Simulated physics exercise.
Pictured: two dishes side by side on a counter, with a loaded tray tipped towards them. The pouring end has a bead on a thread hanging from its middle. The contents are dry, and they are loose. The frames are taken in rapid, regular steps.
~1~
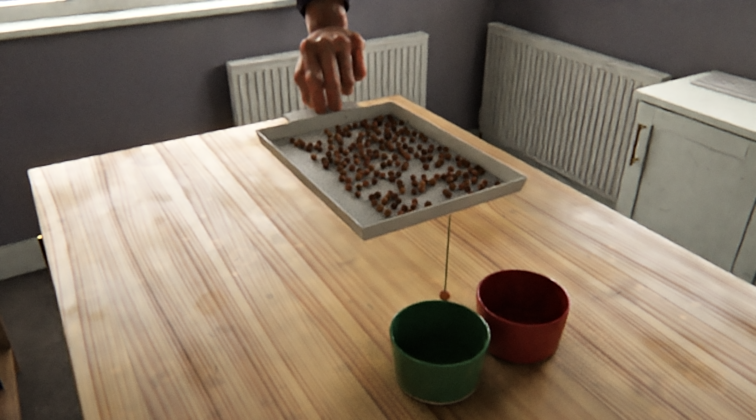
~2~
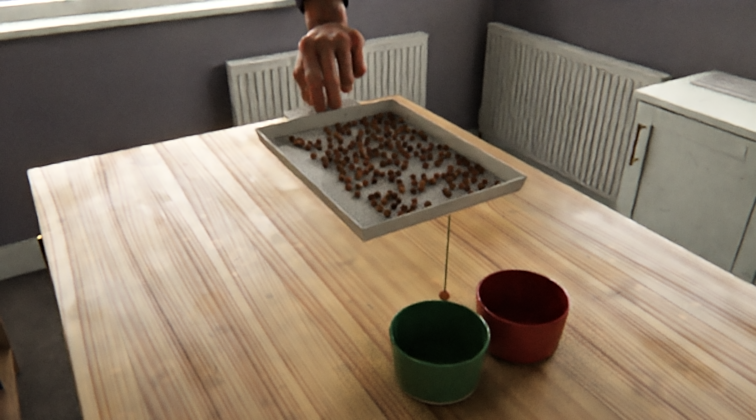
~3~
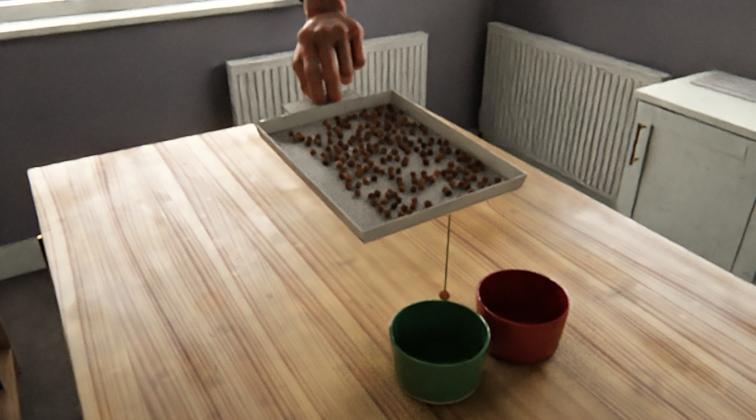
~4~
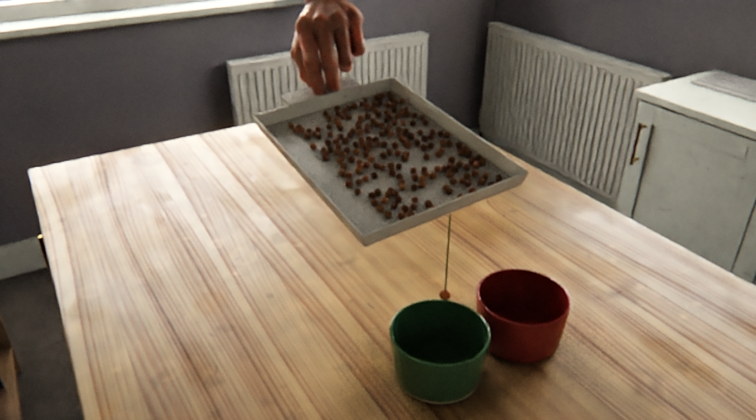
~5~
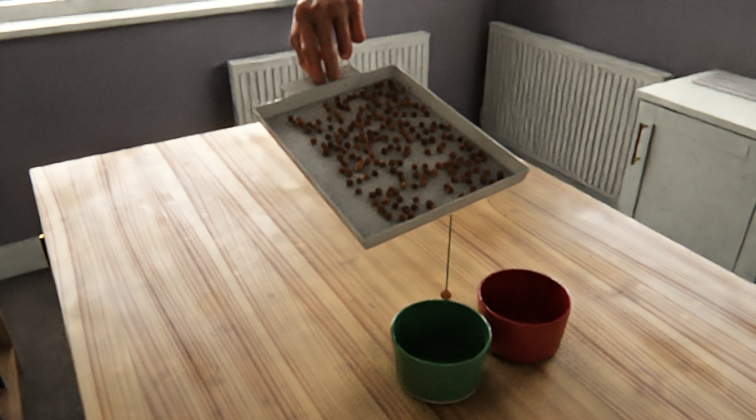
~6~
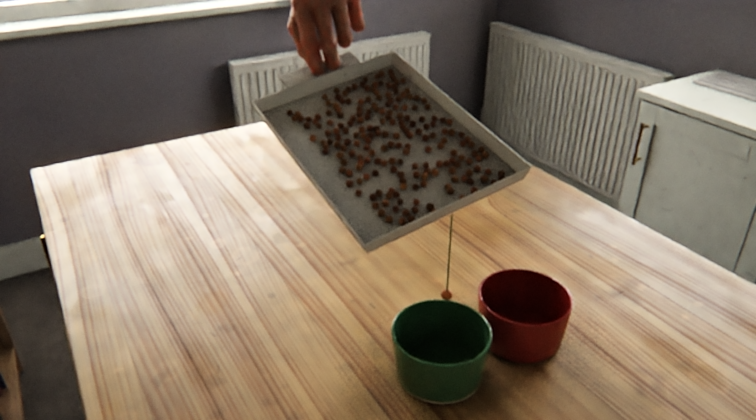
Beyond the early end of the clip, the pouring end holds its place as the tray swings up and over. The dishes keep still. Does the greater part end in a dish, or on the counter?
Turns out most of it gets away in the end.
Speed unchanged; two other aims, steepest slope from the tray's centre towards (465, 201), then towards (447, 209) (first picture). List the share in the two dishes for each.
The first try yields 90 percent and the second 80 percent.
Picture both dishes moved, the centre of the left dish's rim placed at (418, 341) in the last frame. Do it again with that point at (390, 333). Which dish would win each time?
The dish at left, then the dish at left.
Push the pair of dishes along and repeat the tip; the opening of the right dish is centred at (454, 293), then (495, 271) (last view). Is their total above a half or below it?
Taking the tries in order: A major share, followed by a minor share.
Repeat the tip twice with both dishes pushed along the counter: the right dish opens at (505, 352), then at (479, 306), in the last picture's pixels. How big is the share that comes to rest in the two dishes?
Trial 1 about 0 %, trial 2 about 90 %.
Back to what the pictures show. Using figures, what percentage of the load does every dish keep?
Left dish: 10; right dish: 0 percent.
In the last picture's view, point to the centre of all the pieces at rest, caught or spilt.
About (364, 390).
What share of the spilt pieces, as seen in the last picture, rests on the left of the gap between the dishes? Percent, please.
Share on the left: Near 100 %.
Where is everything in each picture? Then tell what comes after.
The first frame shows corners of the pouring end at (364, 224) and (522, 176), level; middle of the load at (384, 156), cereal balls; left dish at (468, 379); right dish at (553, 339); bead on its thread at (445, 295).
The second frame shows corners of the pouring end at (364, 225) and (522, 176), level; middle of the load at (384, 155).
The third frame shows corners of the pouring end at (364, 228) and (522, 173), tipped barely, lowest at the left corner; middle of the load at (384, 150).
The fourth frame shows corners of the pouring end at (364, 232) and (523, 171), tipped a little, lowest at the left corner; middle of the load at (384, 144).
The fifth frame shows corners of the pouring end at (365, 236) and (525, 168), tipped a little, lowest at the left corner; middle of the load at (385, 138).
The sixth frame shows corners of the pouring end at (366, 240) and (526, 166), tipped clearly, lowest at the left corner; middle of the load at (385, 134); left dish at (470, 378); right dish at (555, 339).
Soon after the last picture, tray tipped steeply; most on the tray; a stray few outside both; a small part in the air.
A little later, tray tipped right over; about a third on the tray; a small part in the left dish; about a third outside both; about a quarter in the air.
Later still, tray tipped past a quarter turn; a small part in the left dish; nearly all outside both.
At rest, tray tipped past a quarter turn; a small part in the left dish; none in the right dish; nearly all outside both.
